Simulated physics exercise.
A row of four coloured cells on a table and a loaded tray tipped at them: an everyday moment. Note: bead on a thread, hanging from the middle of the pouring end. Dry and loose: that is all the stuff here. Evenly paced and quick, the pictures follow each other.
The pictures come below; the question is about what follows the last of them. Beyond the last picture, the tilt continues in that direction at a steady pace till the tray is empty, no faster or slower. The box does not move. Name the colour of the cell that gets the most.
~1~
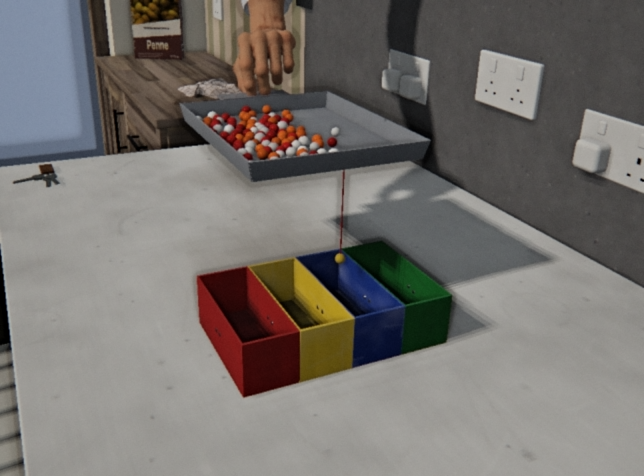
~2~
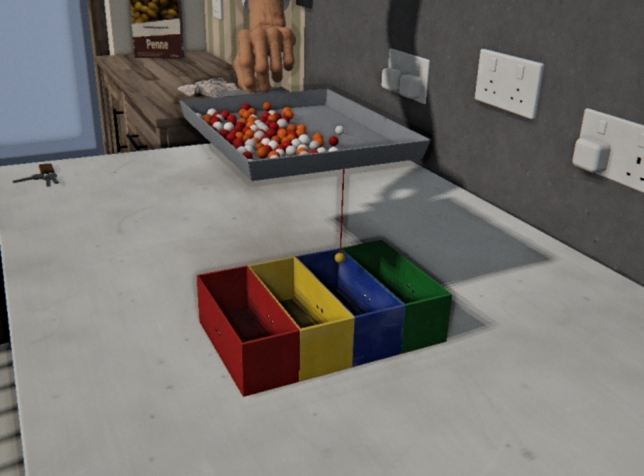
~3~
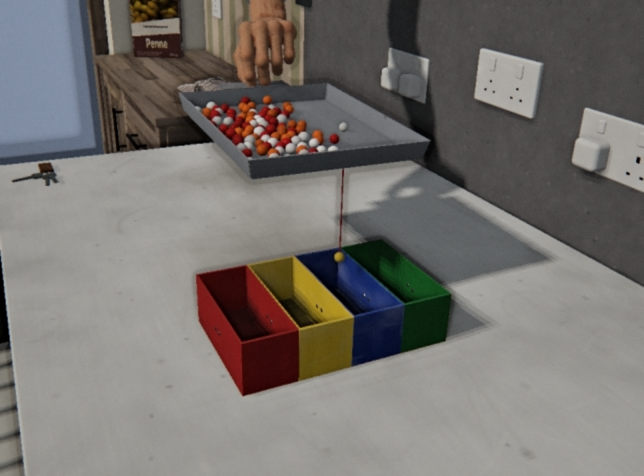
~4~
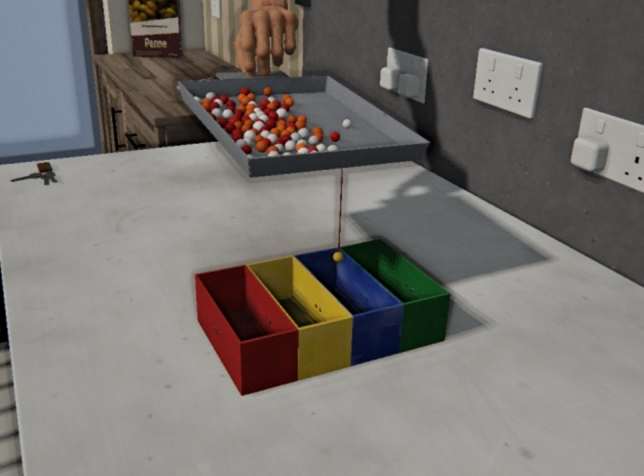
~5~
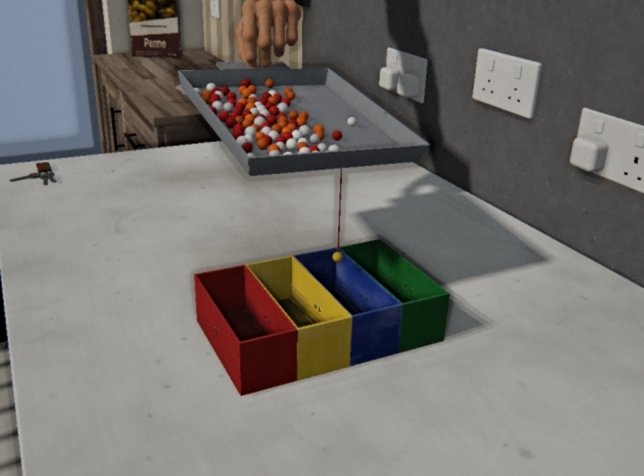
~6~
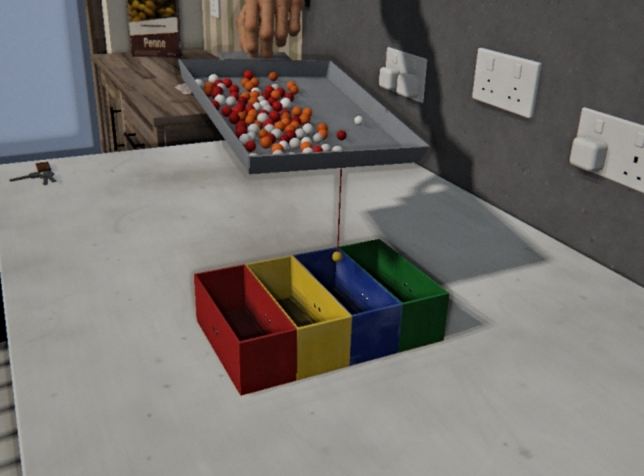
It is the green one.
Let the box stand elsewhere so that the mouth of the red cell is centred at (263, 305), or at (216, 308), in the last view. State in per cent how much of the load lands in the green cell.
About 50 per cent, then about 20 per cent.
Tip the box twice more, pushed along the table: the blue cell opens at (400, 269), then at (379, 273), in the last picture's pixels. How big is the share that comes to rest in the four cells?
First case 100 in a hundred, second case 100 in a hundred.
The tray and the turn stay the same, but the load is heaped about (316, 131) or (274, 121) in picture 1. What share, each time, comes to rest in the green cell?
First 40 %, then 40 %.
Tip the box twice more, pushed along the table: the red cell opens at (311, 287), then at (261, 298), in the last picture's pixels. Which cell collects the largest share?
The blue cell; green.
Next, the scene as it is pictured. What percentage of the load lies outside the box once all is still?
Close to 50 percent, I reckon.
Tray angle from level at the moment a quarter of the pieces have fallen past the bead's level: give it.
The angle is roughly 80° at that point.
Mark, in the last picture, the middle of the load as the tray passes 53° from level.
Centre estimate: (346, 133).
Shortly afterwards, tray tipped steeply; the whole lot on the tray.
Next, tray tipped right over; near a quarter on the tray; near a quarter in the green cell; a little in the blue cell; only a few in the yellow cell; near half falling or outside the box.
Some moments later, tray tipped past a quarter turn; near a third in the green cell; a little in the blue cell; only a few in the yellow cell; near half falling or outside the box.
In the end, tray tipped past a quarter turn; near a third in the green cell; a little in the blue cell; only a few in the yellow cell; none at all in the red cell; near half outside the box.
